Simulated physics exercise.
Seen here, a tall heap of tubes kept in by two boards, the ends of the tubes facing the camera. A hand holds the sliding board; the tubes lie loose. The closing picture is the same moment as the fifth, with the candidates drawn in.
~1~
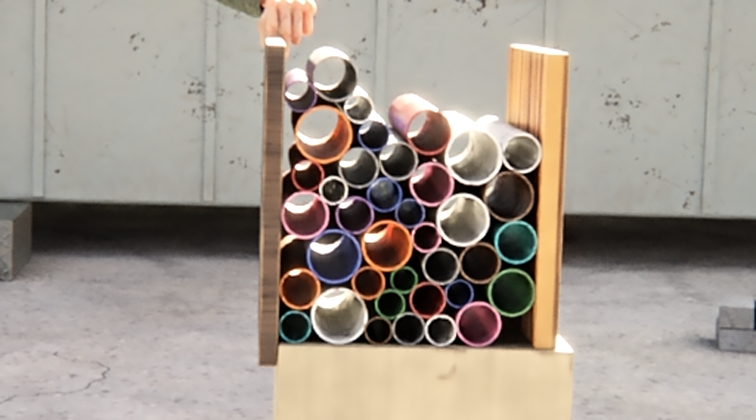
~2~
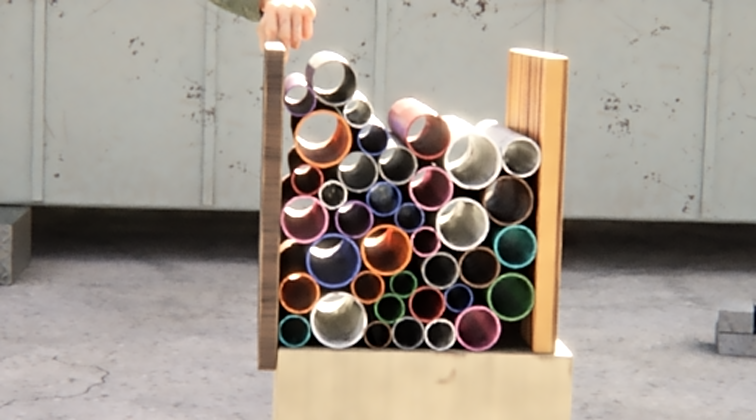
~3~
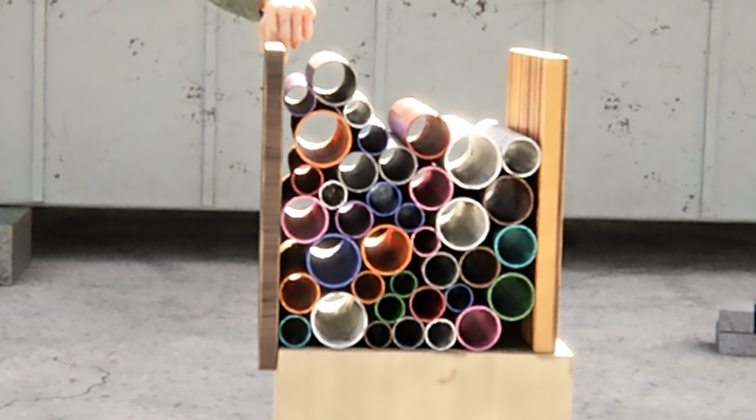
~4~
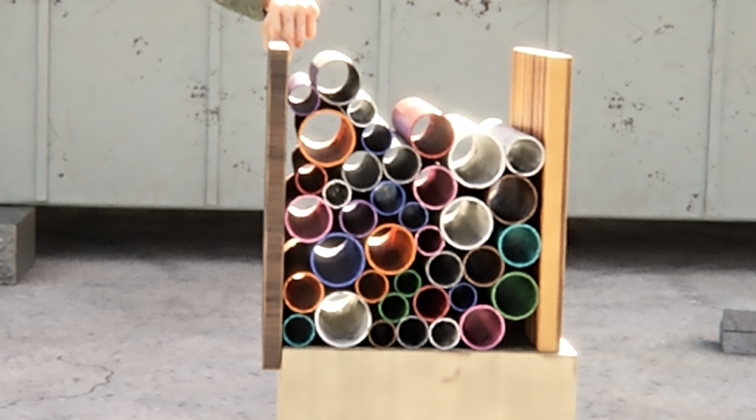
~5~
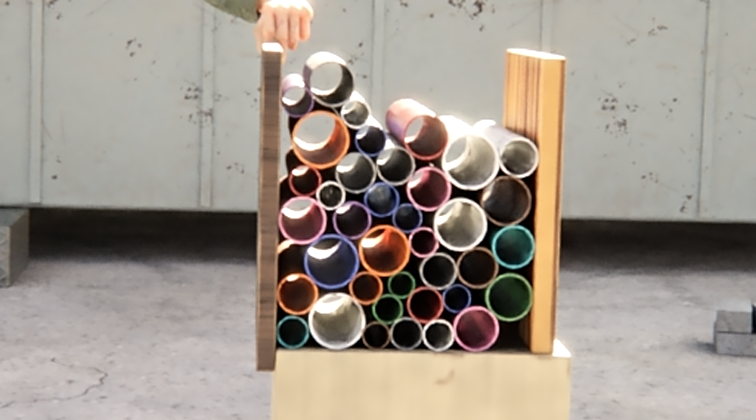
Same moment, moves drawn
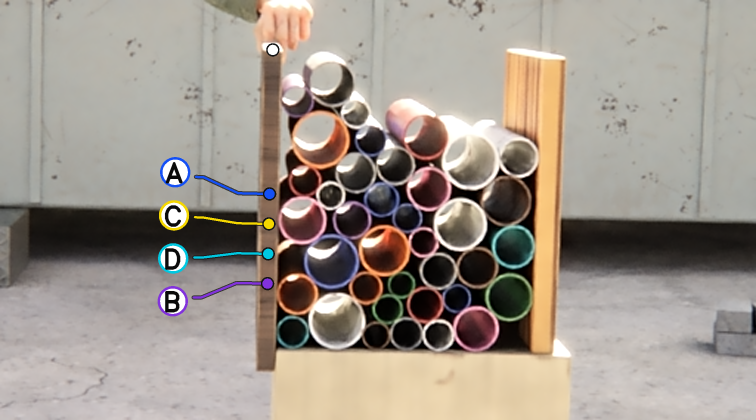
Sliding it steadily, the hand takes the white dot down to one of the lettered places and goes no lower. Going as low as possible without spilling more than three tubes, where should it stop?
At most to A.
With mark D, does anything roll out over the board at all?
At D: Yes.
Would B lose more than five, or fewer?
At B, more than five.
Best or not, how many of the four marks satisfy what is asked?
One of the four.
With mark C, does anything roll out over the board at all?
Yes.
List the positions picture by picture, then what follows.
A grey tube (441, 266); a green tube (512, 293); a turquoise tube (516, 242), in the first frame.
A turquoise tube (516, 246); a grey tube (398, 165), in the second frame.
A white tube (359, 113); side board (270, 192), in the third frame.
A turquoise tube (299, 330); a pink tube (482, 327), in the fourth frame.
A red tube (425, 305); a grey tube (438, 271); a green tube (510, 297), in the fifth frame.
On the marked copy, A at (270, 194); B at (268, 284); C at (269, 224); D at (269, 254); the white dot at (273, 50).
Following A. Soon after the start, top of the board (281, 115).
Later, top of the board (279, 190).
In the end, top of the board (279, 194), two out over the board.
As for the rest, B more than three out over the board; C more than three out over the board; D more than three out over the board.
